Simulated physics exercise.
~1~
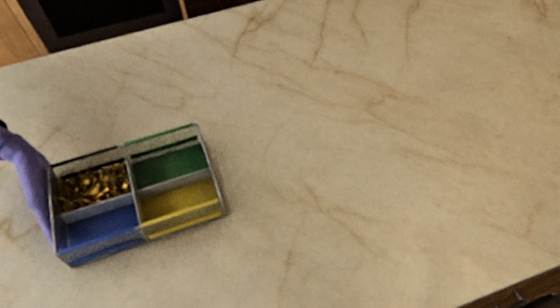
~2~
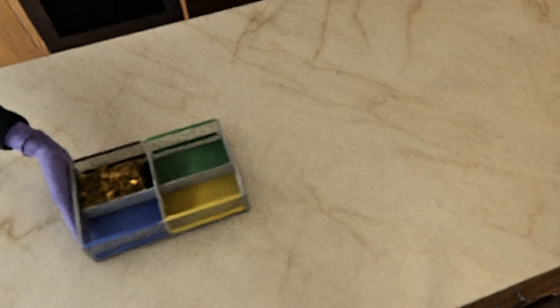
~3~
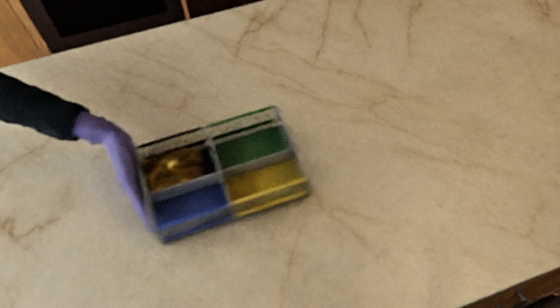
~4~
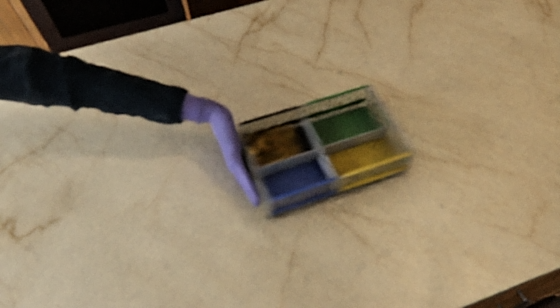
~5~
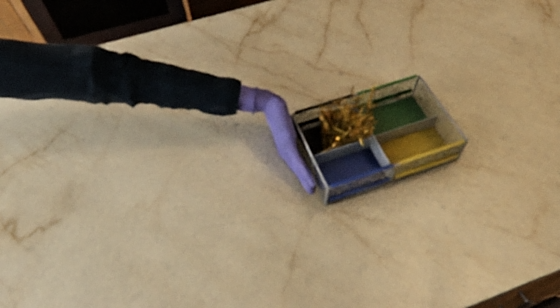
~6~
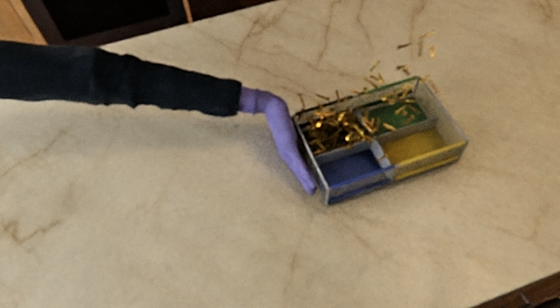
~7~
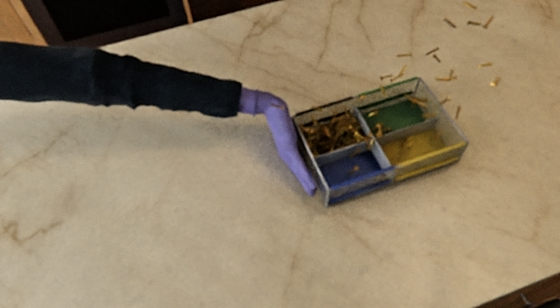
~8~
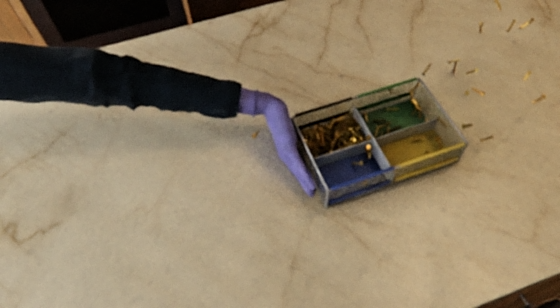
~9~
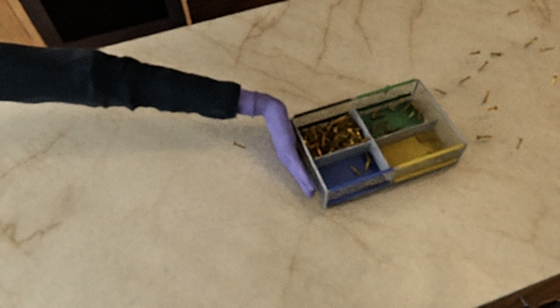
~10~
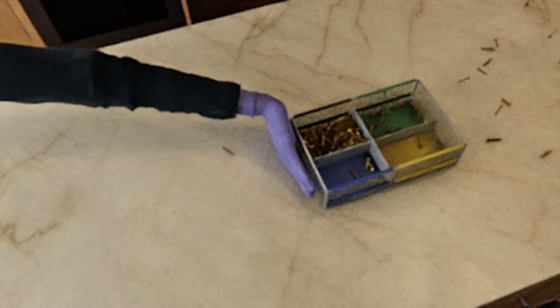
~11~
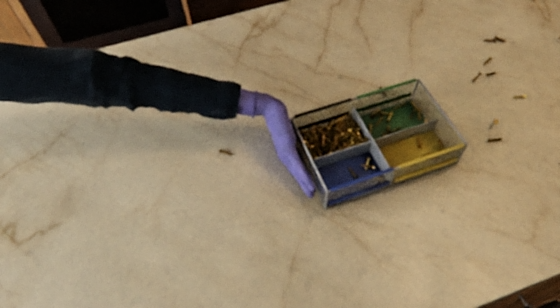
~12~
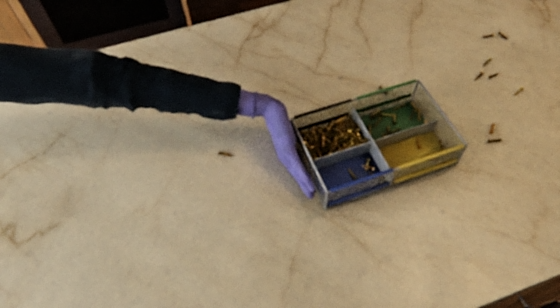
We see a gloved hand push a divided tray of brass-coloured screws rightward across a marble counter until it stops abruptly; screws fly up and scatter, leaving most in the black compartment, some in neighbouring sections, and several on the counter.
